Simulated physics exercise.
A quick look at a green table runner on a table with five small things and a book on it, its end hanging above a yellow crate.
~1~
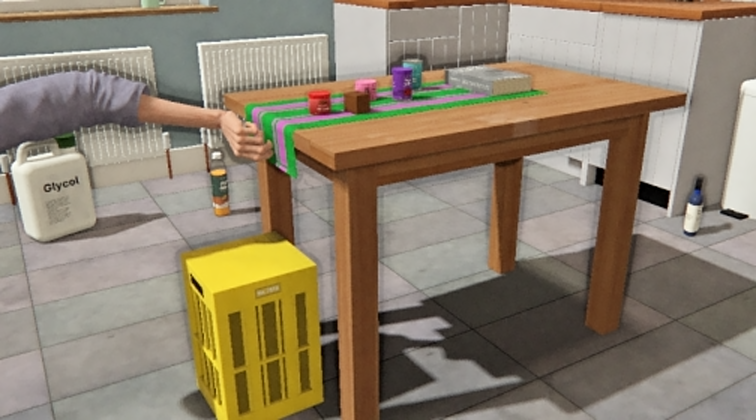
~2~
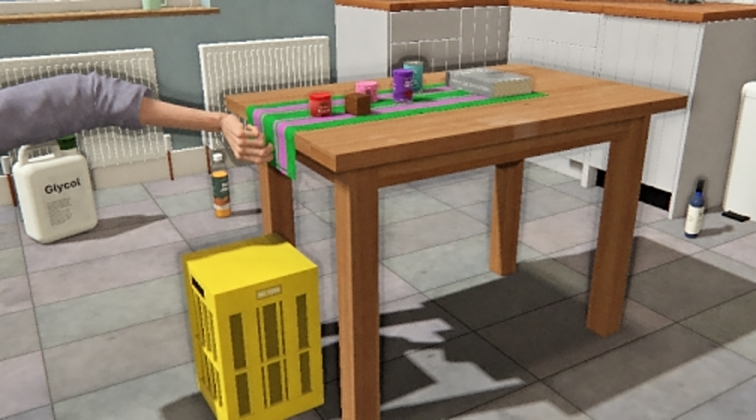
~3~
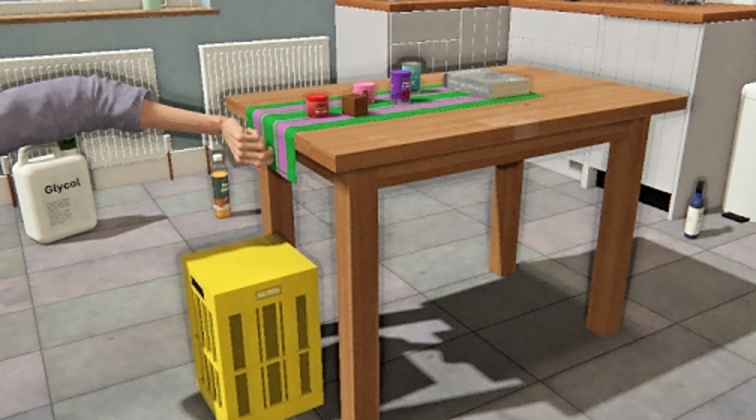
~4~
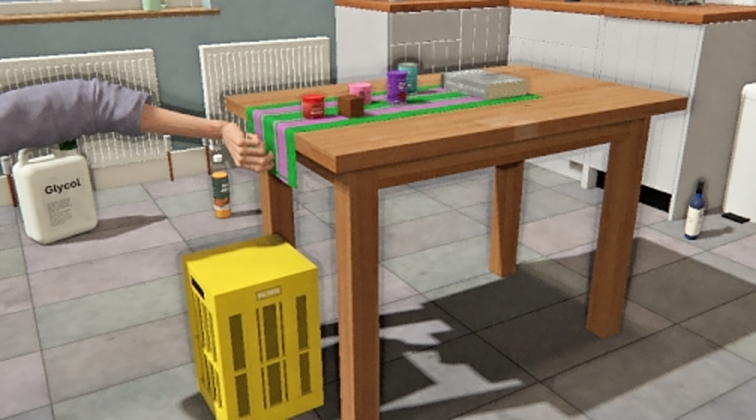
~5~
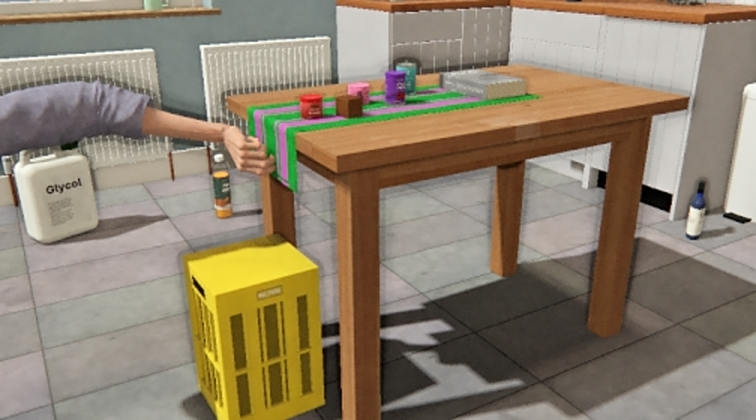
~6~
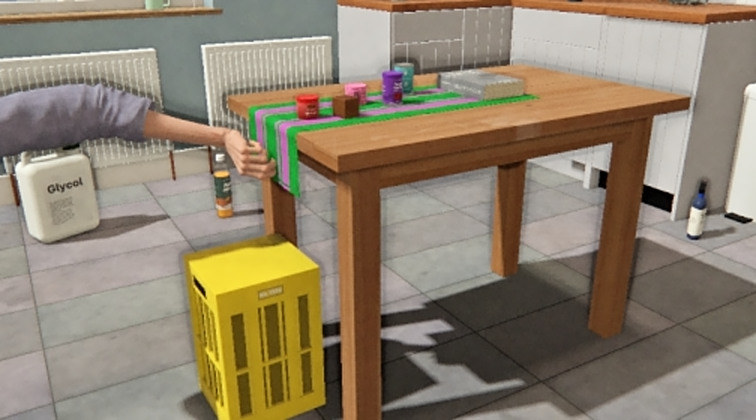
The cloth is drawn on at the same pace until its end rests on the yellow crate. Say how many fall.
Over the edge go two.
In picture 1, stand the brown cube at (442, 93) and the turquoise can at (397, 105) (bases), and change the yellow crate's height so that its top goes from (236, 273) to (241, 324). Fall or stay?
The brown cube does not fall; the turquoise can comes down.
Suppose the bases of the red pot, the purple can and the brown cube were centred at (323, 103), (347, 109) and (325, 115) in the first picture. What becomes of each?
The red pot is carried off, the purple can drops off, the brown cube comes down.
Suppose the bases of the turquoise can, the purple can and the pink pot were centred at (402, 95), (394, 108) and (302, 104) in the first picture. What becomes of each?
The turquoise can holds on; the purple can stays on; the pink pot comes down.
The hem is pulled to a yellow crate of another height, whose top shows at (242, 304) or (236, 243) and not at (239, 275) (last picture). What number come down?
The count: 3 and 1.
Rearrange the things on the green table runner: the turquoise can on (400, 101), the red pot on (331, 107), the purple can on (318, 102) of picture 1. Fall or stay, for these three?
The turquoise can holds on; the red pot comes down; the purple can comes down.
Soon after, hem near (276, 232); red pot gone.
Then, hem on the crate; red pot and brown cube gone.
At rest, hem on the crate; red pot and brown cube gone. The table loses two.
